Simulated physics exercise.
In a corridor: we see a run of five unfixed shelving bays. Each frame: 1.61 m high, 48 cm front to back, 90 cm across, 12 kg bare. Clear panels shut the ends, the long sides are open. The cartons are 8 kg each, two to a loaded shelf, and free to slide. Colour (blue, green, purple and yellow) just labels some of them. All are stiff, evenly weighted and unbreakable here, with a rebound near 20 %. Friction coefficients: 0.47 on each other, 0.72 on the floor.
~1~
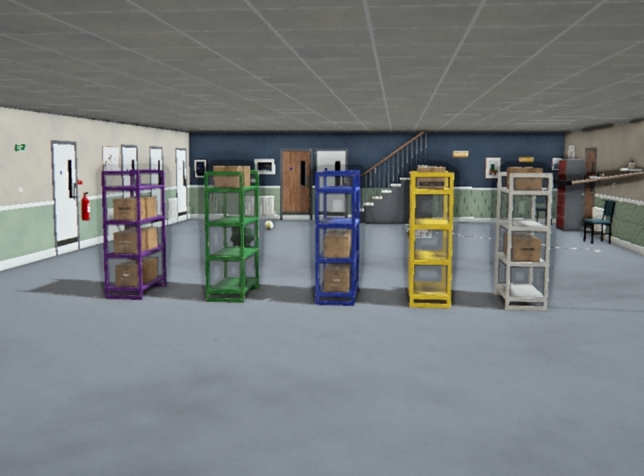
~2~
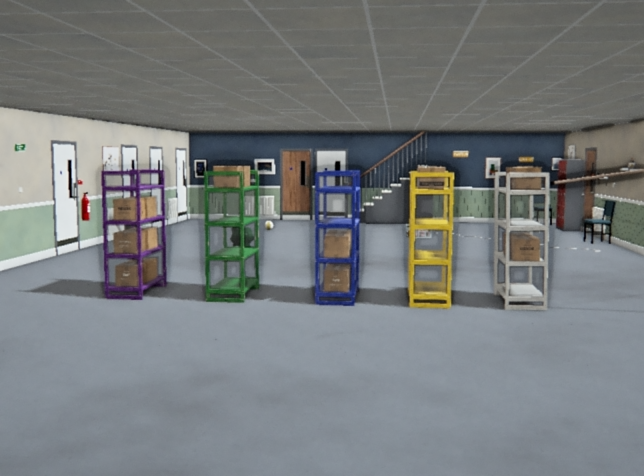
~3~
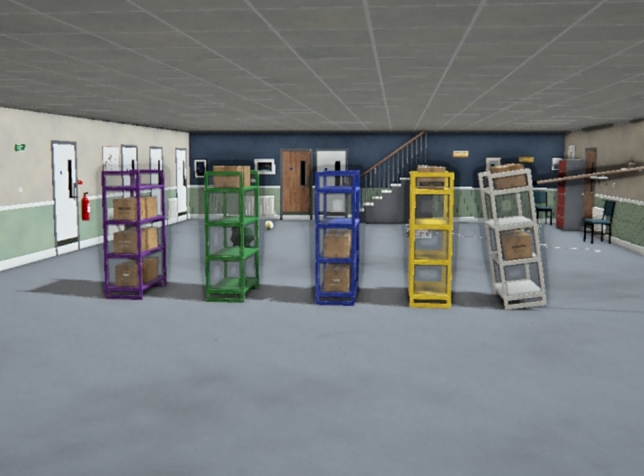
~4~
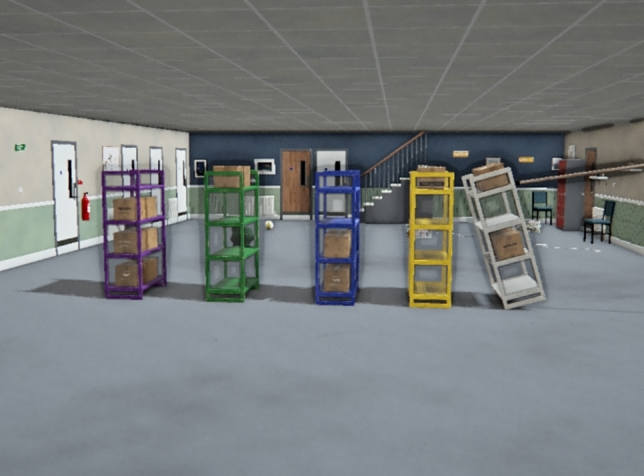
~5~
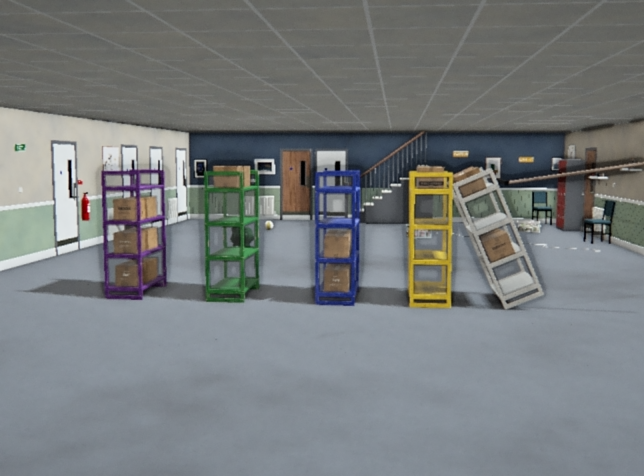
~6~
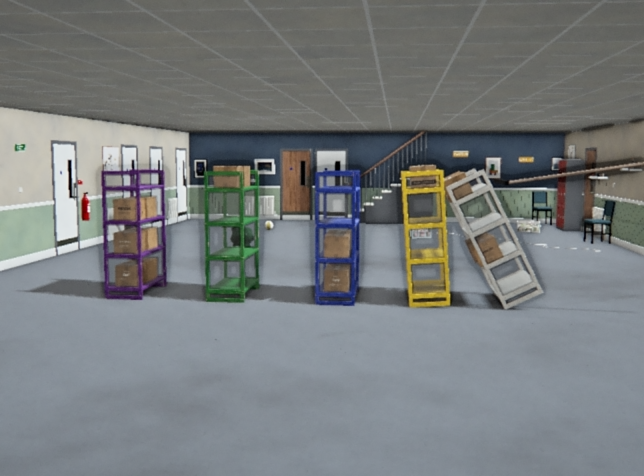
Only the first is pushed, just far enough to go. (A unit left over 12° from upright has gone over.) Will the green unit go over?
That unit goes over.
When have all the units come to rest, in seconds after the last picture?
At about 5.0 s.
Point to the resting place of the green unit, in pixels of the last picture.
Around (156, 254).
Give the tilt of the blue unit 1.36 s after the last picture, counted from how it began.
About 30°.
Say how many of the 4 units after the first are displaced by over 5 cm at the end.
Shifted: 4.
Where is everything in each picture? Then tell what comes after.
In the first frame (each place is the centre of the face we see best), pole end (570, 183) 16 cm from the first unit; green unit (224, 237); yellow unit (431, 241); blue unit (335, 239); the others all in place.
Pole end (553, 183) pushing; green unit (224, 237), in the second frame.
Pole end (535, 183) pushing; green unit (224, 237); the others all in place, in the third frame.
Pole end (518, 183) pushing; green unit (224, 237); the others all in place, in the fourth frame.
Pole end (507, 183) stopped; green unit (224, 237); the others all in place, in the fifth frame.
Pole end (507, 183) stopped; green unit (224, 237); yellow unit (426, 240) tilted 4°; blue unit (335, 239); one has shifted, in the sixth frame.
Then, 1.36 s later than the last frame, 6 cartons spilt or dropped; 2 of the 4 other units over; green unit unmoved; yellow unit tilted 49°.
Then, 3.68 s later than the last frame, 10 cartons spilt or dropped; 4 of the 4 other units over; green unit tilted 51°; yellow unit tilted 62°.
When it is over, 14 cartons spilt or dropped; 4 of the 4 other units over; green unit tilted 69°; purple unit lying flat; yellow unit tilted 62°. Not one is left standing. In pixels of the last frame, middles, green unit near (156, 254), purple unit near (56, 273).
